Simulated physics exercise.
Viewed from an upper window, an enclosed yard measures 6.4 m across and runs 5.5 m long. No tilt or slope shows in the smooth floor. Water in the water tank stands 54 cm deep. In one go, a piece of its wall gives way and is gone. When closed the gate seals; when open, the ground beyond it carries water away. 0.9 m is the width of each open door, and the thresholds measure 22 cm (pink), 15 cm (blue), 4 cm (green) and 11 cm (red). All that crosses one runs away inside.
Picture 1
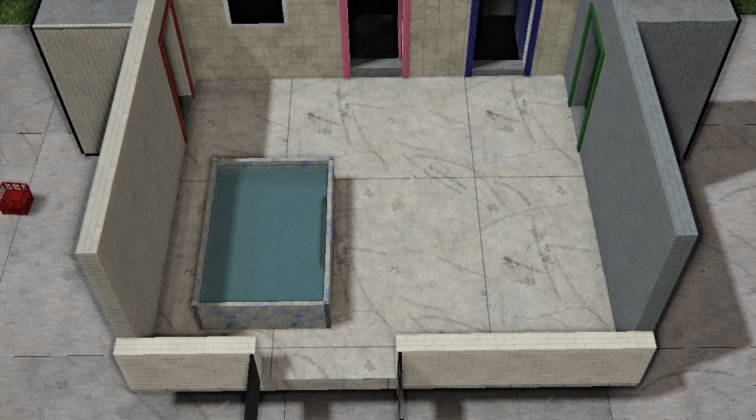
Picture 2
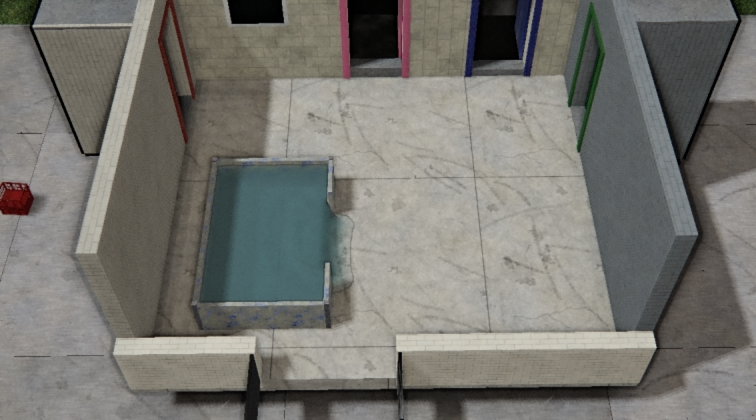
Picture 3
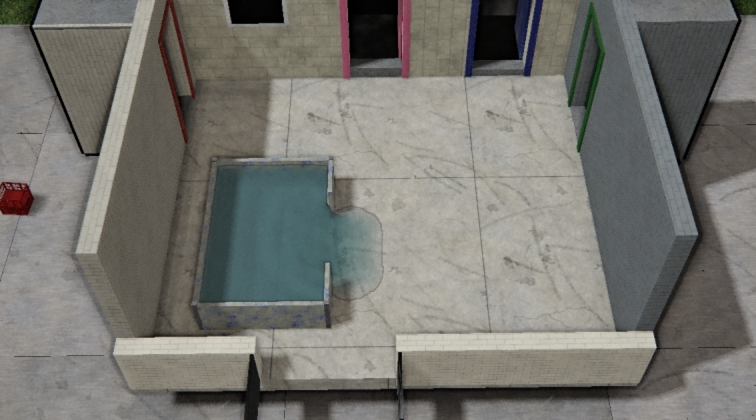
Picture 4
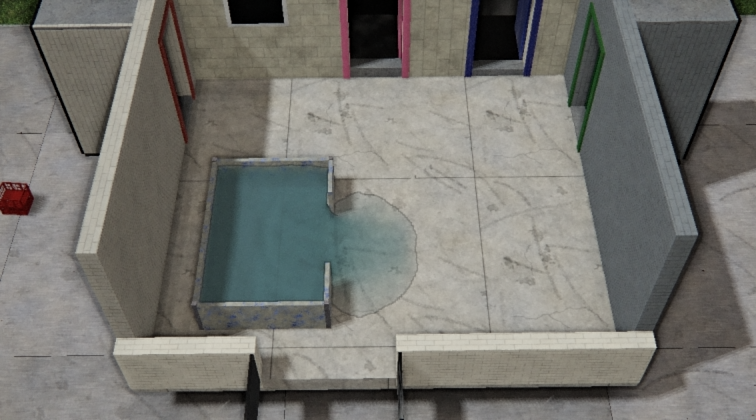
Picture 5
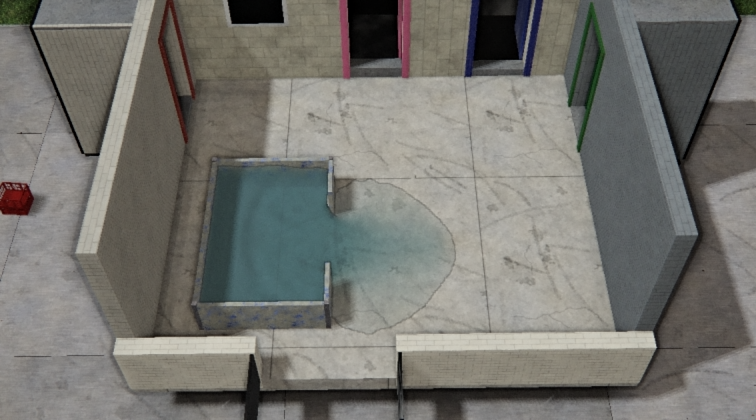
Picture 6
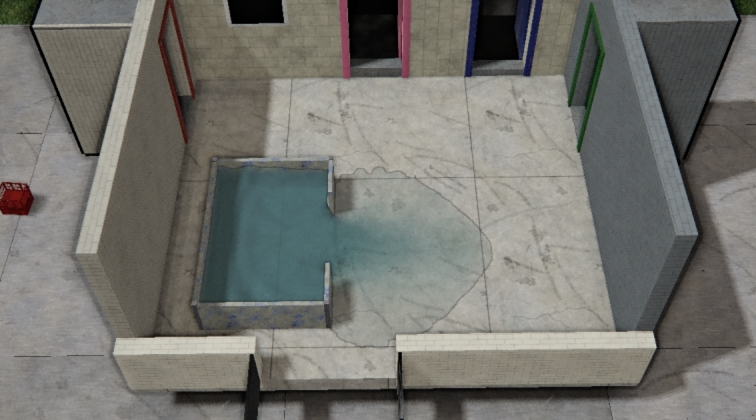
In a walled yard with a pale stone floor, a full water tank lost a piece of its right wall, and water poured through the gap and spread across the floor in a widening puddle.
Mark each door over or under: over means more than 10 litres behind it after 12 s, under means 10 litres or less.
Pink door under, blue door under, green door over, red door under.
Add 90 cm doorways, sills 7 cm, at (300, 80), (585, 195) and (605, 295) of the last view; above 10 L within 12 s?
So, in the order given, it's shy of the mark, then beyond the mark, then beyond the mark.
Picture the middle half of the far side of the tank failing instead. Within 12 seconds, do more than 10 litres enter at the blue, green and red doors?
Against that limit: Blue under, green above, red above.
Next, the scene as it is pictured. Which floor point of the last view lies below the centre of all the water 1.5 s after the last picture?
The water's centre is around (362, 249).
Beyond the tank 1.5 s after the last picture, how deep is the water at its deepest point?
Some 39 cm deep.
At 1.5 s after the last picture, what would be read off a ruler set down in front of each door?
You'd get pink at 0 cm, blue at 0 cm, green at 5 cm, and red at 0 cm.
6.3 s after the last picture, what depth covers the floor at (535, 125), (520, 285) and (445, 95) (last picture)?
Roughly 10, 9, 10 cm.
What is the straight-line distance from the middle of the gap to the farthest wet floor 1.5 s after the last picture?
Distance: Approx. 4.6 m.
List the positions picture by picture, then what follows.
The water tank at (268, 230) is whole and still, 54 cm deep, in the first frame.
Water pours out at (328, 245) and has run 0.6 m, to (337, 287); typically 6 cm deep outside, 54 cm at the water tank's back, in the second frame.
The front is at (362, 291), 0.9 m from the gap at (328, 246); 0.8 m2 of floor is under water; 54 cm left at the back of the water tank, in the third frame.
The front is at (410, 233), 1.3 m from the gap at (328, 246); 1.8 m2 of floor is under water; 54 cm left at the back of the water tank, in the fourth frame.
Water pours out at (328, 245) and has run 1.8 m, to (447, 239); typically 6 cm deep outside, 49 cm at the water tank's back, in the fifth frame.
Water pours out at (328, 245) and has run 2.3 m, to (485, 258); typically 5 cm deep outside, 45 cm at the water tank's back, in the sixth frame.
Then, 0.7 s after the last picture water covers 35 % of the floor and is deepest (31 cm) near (338, 253); pink door not reached, blue door not reached, green door not reached, red door not reached.
Then, 1.5 s after the last picture water covers 45 % of the floor and is deepest (39 cm) near (613, 347); pink door not reached, blue door not reached, green door 5 cm at the sill, 0 L in, red door not reached.
Then, 2.8 s after the last picture water covers 50 % of the floor and is deepest (22 cm) near (550, 80); pink door not reached, blue door 8 cm at the sill, 0 L in, green door 9 cm at the sill, 22 L in, red door not reached.
Then, 6.3 s after the last picture water covers 80 % of the floor and is deepest (14 cm) near (521, 96); pink door 6 cm at the sill, 0 L in, blue door 14 cm at the sill, 0 L in, green door 11 cm at the sill, 69 L in, red door not reached.
Then, 11.3 s after the last picture water covers 95 % of the floor and is deepest (10 cm) near (233, 122); pink door 6 cm at the sill, 0 L in, blue door 8 cm at the sill, 0 L in, green door 8 cm at the sill, 151 L in, red door 9 cm at the sill, 0 L in.
